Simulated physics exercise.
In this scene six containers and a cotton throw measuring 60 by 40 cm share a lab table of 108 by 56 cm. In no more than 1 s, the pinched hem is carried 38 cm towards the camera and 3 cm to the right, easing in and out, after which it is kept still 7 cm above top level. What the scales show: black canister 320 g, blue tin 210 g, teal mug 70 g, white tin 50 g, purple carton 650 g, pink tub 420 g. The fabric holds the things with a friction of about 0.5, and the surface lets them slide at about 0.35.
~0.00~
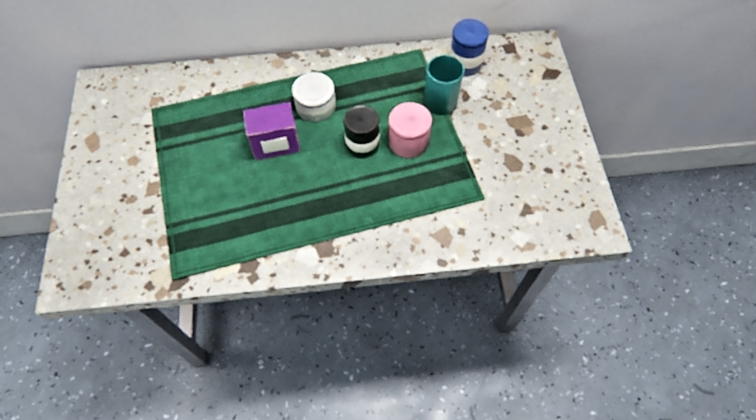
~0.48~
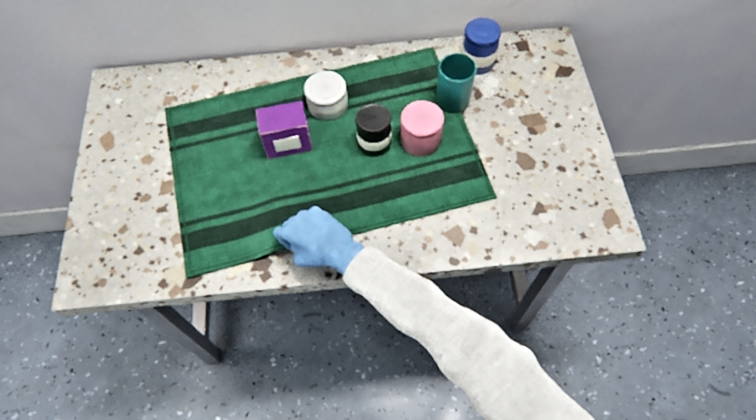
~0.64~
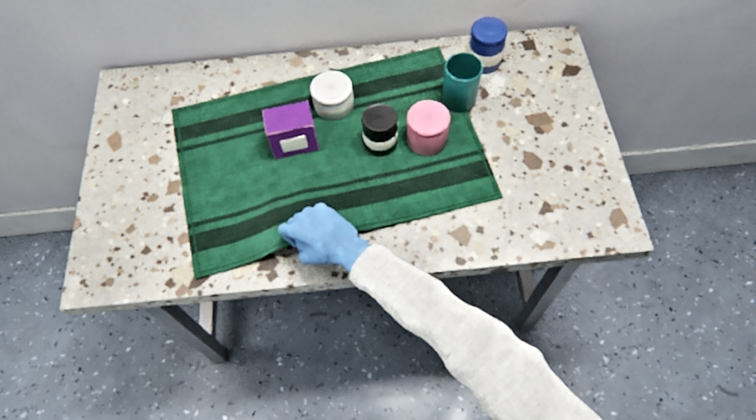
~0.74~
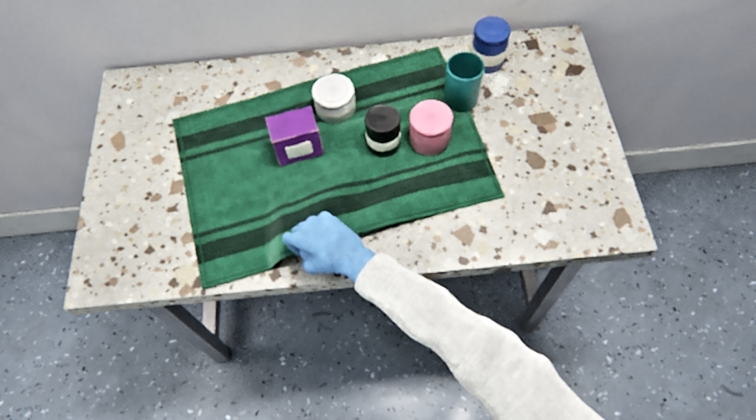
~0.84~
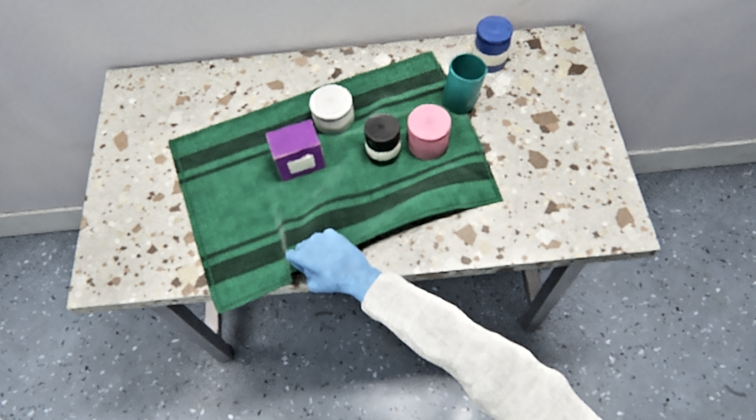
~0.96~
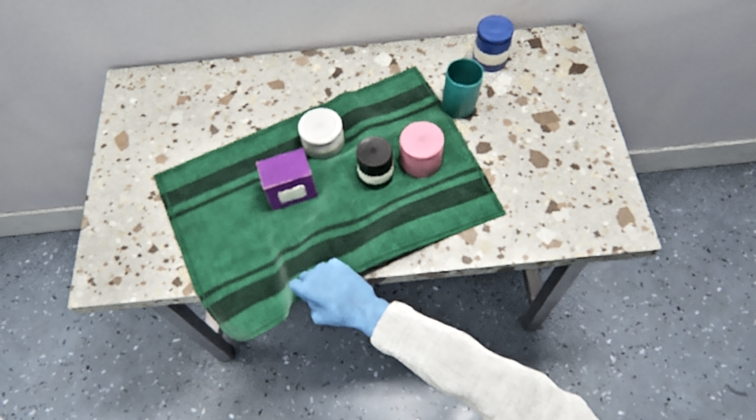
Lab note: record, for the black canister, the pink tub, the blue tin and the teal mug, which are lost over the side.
Recorded: Black canister lost over the side; pink tub lost over the side; blue tin left on top; teal mug left on top.
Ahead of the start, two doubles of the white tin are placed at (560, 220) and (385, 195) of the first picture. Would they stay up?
Still on top, then off the top.
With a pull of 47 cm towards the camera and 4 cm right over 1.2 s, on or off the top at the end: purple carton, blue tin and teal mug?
So the purple carton comes down, the blue tin does not fall, and the teal mug does not fall.
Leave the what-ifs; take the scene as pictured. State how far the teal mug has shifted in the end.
Teal mug: 2 cm.
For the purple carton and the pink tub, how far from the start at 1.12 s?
The purple carton is 20 cm out, the pink tub 15 cm.
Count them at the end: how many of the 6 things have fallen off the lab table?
I make it 4.
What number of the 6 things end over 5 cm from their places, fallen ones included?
Counted result: 4.
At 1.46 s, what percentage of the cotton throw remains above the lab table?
Roughly 20% of it.
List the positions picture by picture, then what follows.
Shows, black canister (361, 119); pink tub (410, 119); blue tin (471, 31); teal mug (446, 69); cotton throw corners (172, 280) (151, 109) (421, 49) (485, 199), in the first picture.
Shows, cotton throw corners (187, 278) (165, 108); grip (292, 247), in the second picture.
Shows, cotton throw corners (195, 279) (172, 110); grip (297, 244), in the third picture.
Shows, purple carton (292, 123); white tin (333, 90); cotton throw corners (203, 290) (172, 119); grip (301, 253), in the fourth picture.
Shows, purple carton (293, 138); pink tub (430, 121); white tin (331, 101); cotton throw corners (219, 313) (168, 141); grip (306, 269), in the fifth picture.
Shows, black canister (374, 151); pink tub (422, 139); blue tin (496, 27); teal mug (464, 72); cotton throw corners (153, 175) (416, 66) (507, 214); grip (310, 299), in the sixth picture.
By 1.1 s, 75 % of the cotton throw is still over the top; black canister 18 cm off its start, pink tub 13 cm off its start, teal mug 3 cm off its start.
By 1.3 s, 50 % of the cotton throw is still over the top; black canister 27 cm off its start, pink tub 21 cm off its start, teal mug 3 cm off its start.
By 1.5 s, 20 % of the cotton throw is still over the top; black canister 38 cm off its start at (365, 315), pink tub 30 cm off its start at (395, 259), teal mug 3 cm off its start at (462, 75).
By 1.6 s, 0 % of the cotton throw is still over the top; black canister over the edge, pink tub over the edge, teal mug 3 cm off its start.
By 3.2 s, 0 % of the cotton throw is still over the top; black canister over the edge, pink tub over the edge, teal mug 3 cm off its start at (462, 75), blue tin 0 cm off its start at (496, 27).
